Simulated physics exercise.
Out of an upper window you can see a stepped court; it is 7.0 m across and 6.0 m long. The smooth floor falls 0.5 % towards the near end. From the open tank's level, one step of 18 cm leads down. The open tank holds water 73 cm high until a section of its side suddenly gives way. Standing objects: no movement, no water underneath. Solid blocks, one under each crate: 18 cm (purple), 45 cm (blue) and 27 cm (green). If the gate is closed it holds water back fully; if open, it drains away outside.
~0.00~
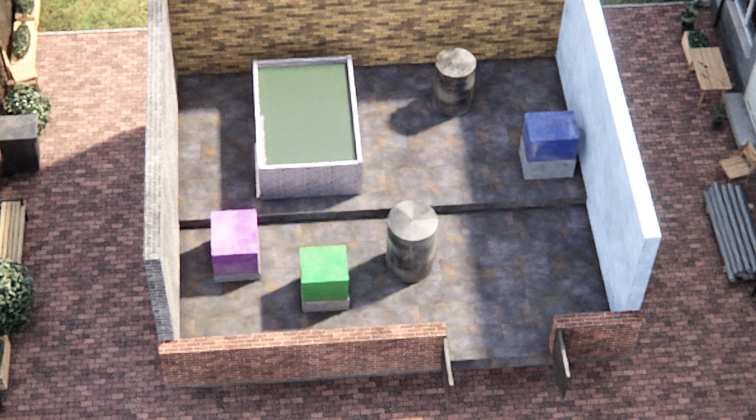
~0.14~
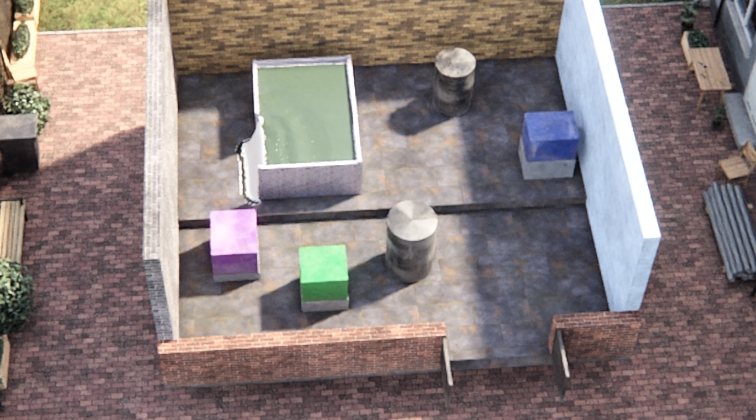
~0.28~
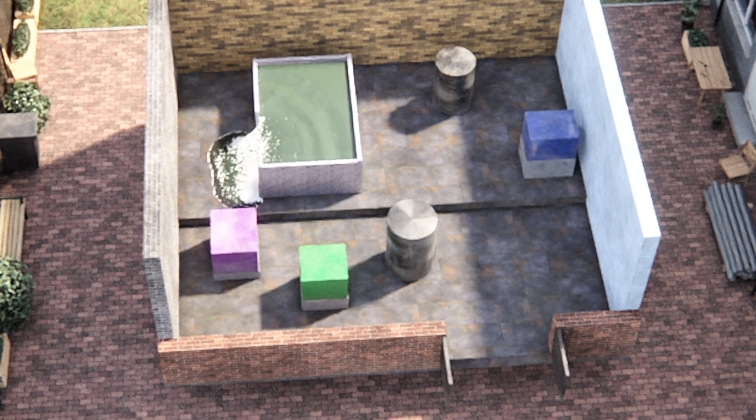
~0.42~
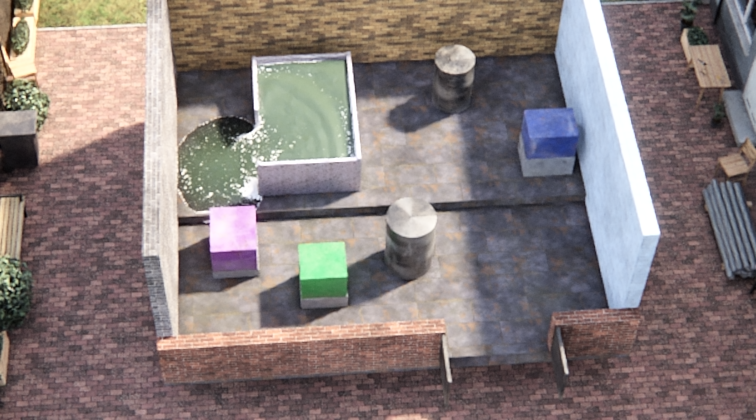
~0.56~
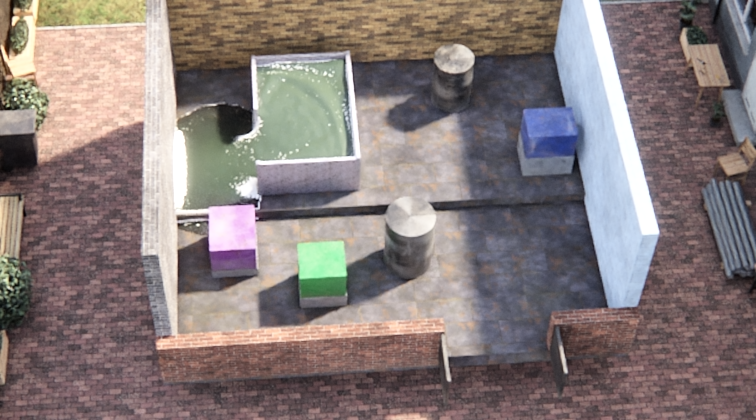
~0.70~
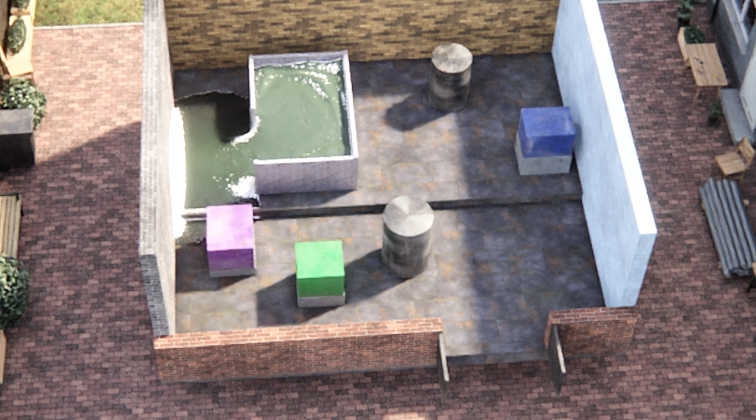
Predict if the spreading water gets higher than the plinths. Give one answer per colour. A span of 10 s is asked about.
I would say the purple crate ends up wet, the blue crate remains dry, the green crate remains dry.
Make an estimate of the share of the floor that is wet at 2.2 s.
I'd guess around 25 %.
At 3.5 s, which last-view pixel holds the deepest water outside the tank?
Roughly at pixel (176, 360).
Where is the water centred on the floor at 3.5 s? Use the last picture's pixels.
(265, 179).
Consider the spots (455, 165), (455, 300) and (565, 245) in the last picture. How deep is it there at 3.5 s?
0, 3 and 0 cm, respectively.
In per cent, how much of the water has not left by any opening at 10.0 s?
Still there: Roughly 94 %.
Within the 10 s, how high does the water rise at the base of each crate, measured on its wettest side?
Purple 28 cm, blue 12 cm, green 17 cm at the peak.
After 1.4 s water covers 15 % of the floor and is deepest (51 cm) near (185, 182); purple plinth reached, blue plinth not reached, green plinth not reached.
After 2.2 s water covers 25 % of the floor and is deepest (55 cm) near (176, 350); purple plinth reached, blue plinth not reached, green plinth not reached.
After 3.5 s water covers 50 % of the floor and is deepest (36 cm) near (176, 360); purple plinth reached, blue plinth not reached, green plinth reached.
After 6.0 s water covers 85 % of the floor and is deepest (23 cm) near (176, 360); purple plinth reached, blue plinth reached, green plinth reached.
After 10.0 s water covers 95 % of the floor and is deepest (16 cm) near (562, 335); highest at the purple plinth 28 cm, highest at the blue plinth 12 cm, highest at the green plinth 17 cm.
